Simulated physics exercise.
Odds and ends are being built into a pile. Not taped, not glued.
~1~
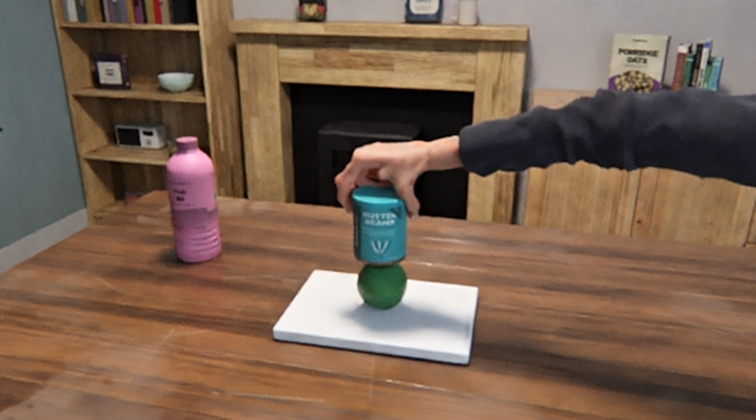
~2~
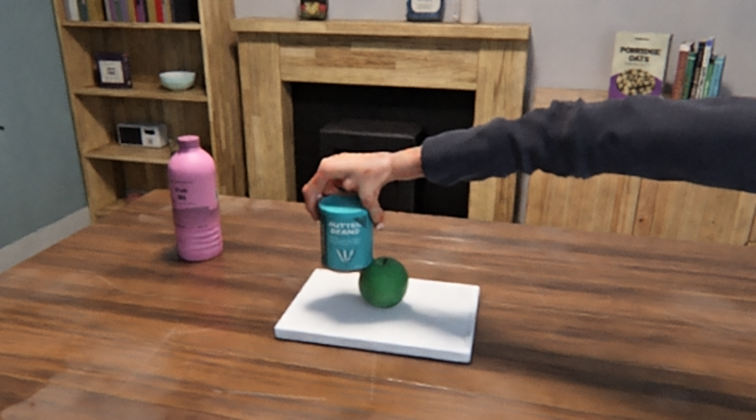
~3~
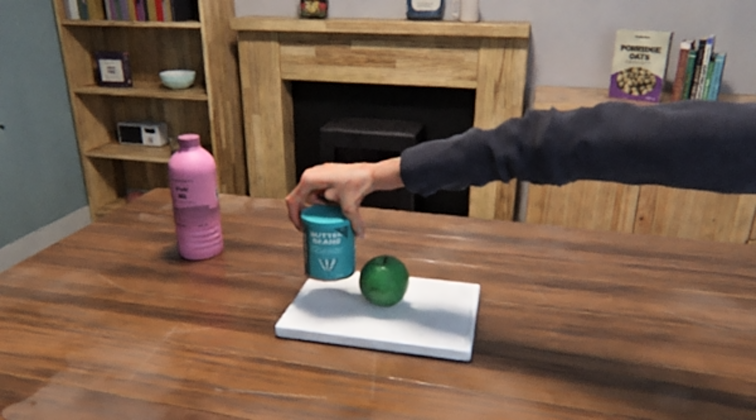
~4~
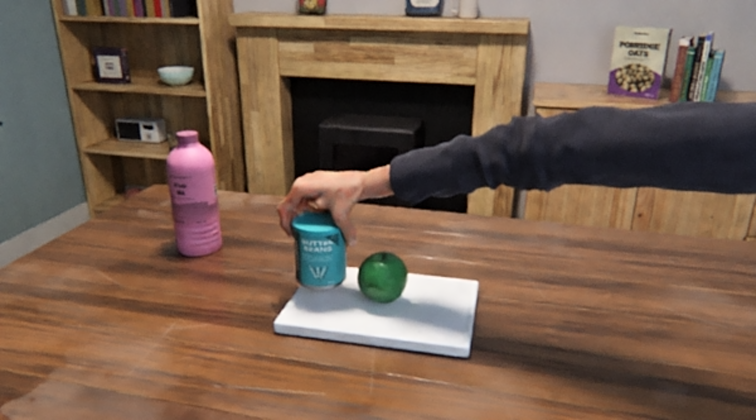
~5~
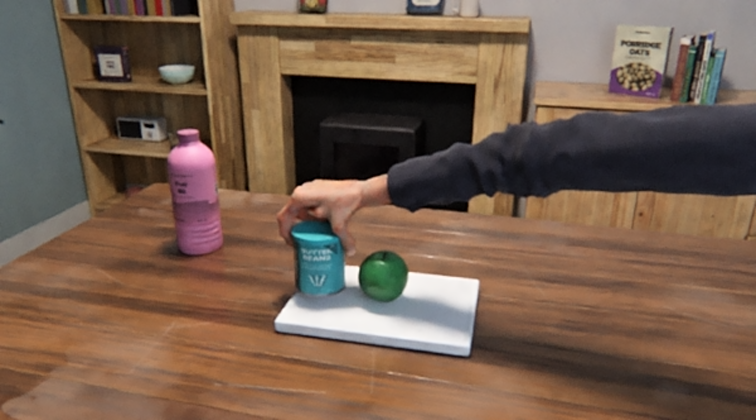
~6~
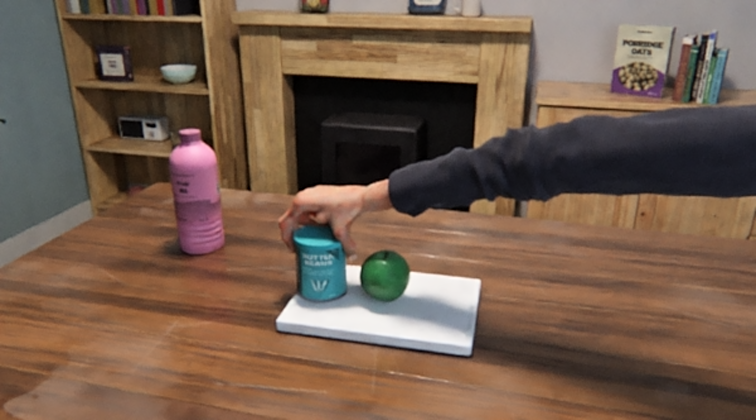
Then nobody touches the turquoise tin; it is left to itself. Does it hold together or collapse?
It holds together.
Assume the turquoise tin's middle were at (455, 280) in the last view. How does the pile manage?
Next, the heap stays put.
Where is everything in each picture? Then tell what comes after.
Still above its spot; turquoise tin (380, 224); white tray (382, 312), in the first picture.
Still above its spot; turquoise tin (347, 233); pink bottle (195, 197), in the second picture.
Still above its spot; turquoise tin (329, 242); green apple (384, 280), in the third picture.
Still above its spot; turquoise tin (321, 249); white tray (382, 305), in the fourth picture.
Still above its spot; turquoise tin (320, 258); pink bottle (195, 191), in the fifth picture.
Set down, still held; turquoise tin (321, 262); green apple (385, 275), in the sixth picture.
Then, 0.20 s on from there, no change.
Then, 0.40 s on from there, turquoise tin resting near (321, 263).
In the end, all 4 unmoved. At the end, from the last picture's camera, turquoise tin near (321, 263). The pile holds.
